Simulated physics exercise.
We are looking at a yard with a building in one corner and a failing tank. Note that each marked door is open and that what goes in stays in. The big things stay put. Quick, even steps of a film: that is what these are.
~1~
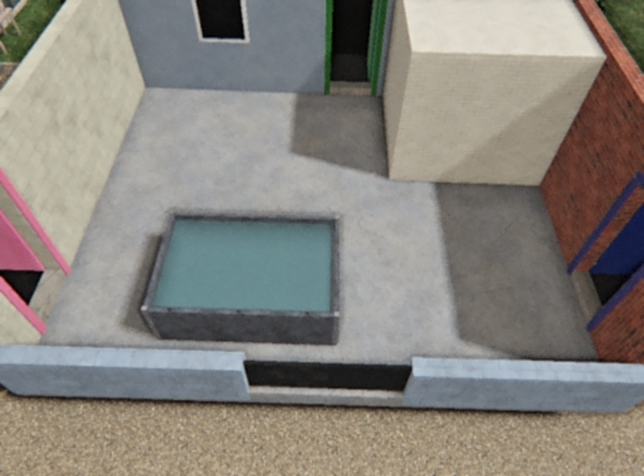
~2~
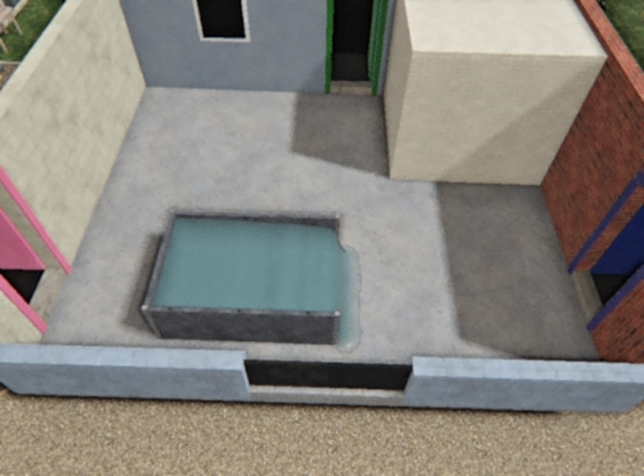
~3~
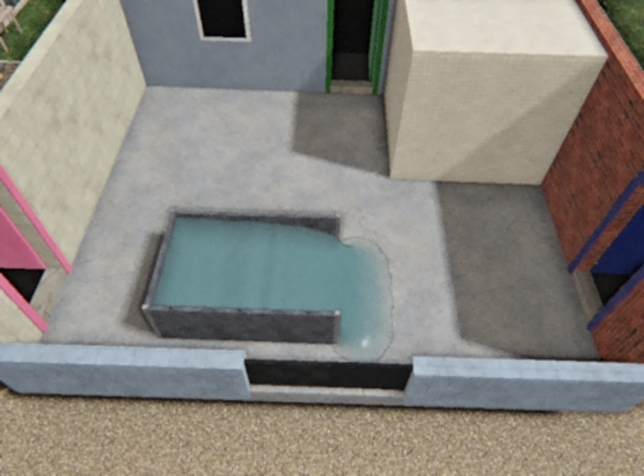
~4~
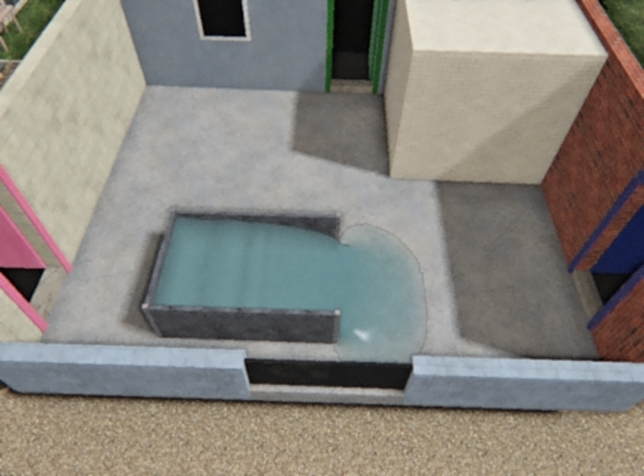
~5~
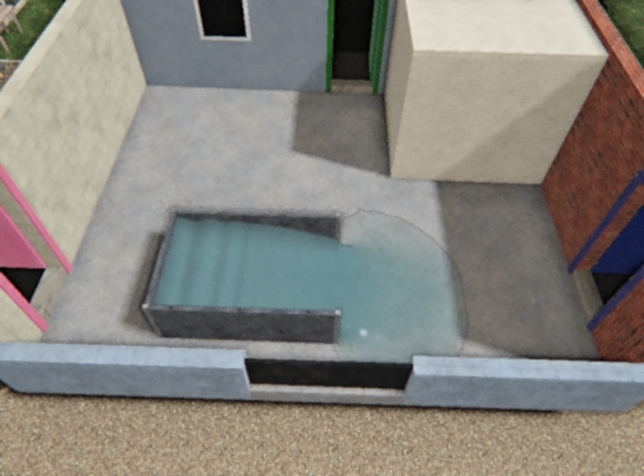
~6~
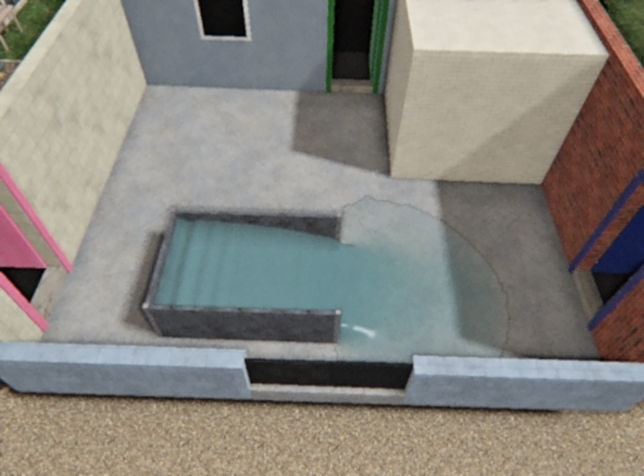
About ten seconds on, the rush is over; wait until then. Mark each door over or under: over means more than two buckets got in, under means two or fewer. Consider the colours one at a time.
Green door - under, pink door - under, blue door - over.
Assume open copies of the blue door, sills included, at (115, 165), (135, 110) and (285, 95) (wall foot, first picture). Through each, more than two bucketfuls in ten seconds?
Below, below, below.
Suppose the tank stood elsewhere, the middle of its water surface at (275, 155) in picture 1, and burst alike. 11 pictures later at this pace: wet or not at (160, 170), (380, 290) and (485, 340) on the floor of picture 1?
Spot by spot, in the order asked: Untouched, untouched, swamped.
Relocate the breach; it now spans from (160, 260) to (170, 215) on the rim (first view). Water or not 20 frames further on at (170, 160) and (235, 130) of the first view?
Soaked, then soaked.
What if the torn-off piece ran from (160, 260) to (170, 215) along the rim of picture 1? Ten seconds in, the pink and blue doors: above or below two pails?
One by one: The pink door floods, the blue door holds.
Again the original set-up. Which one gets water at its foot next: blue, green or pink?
Answer: The blue one.
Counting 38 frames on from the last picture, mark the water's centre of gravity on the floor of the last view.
It is around (421, 263).
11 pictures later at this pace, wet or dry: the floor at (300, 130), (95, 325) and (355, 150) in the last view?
Taking them as listed, they are spared, spared and spared.
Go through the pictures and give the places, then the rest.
The first picture shows still water in the water tank at (249, 264).
In the second picture, the front is at (340, 349), out from the gap at (334, 283).
In the third picture, the front is at a hidden place, out from the gap at (335, 285).
In the fourth picture, water pours out at (334, 285) and has run to a hidden place.
In the fifth picture, the front is at (462, 326), out from the gap at (335, 286).
In the sixth picture, the front is at (498, 289), out from the gap at (335, 285).
A moment on, water covers 35 % of the floor; the green door not reached, the pink door not reached, the blue door over two buckets in.
Next, water covers 35 % of the floor; the green door not reached, the pink door not reached, the blue door far over two buckets in.
Then, water covers 35 % of the floor; the green door not reached, the pink door not reached, the blue door far over two buckets in.
Later, water covers 60 % of the floor; the green door not reached, the pink door not reached, the blue door far over two buckets in.
In the end, water covers 90 % of the floor; the green door not reached, the pink door wet at the sill, nothing in, the blue door far over two buckets in.
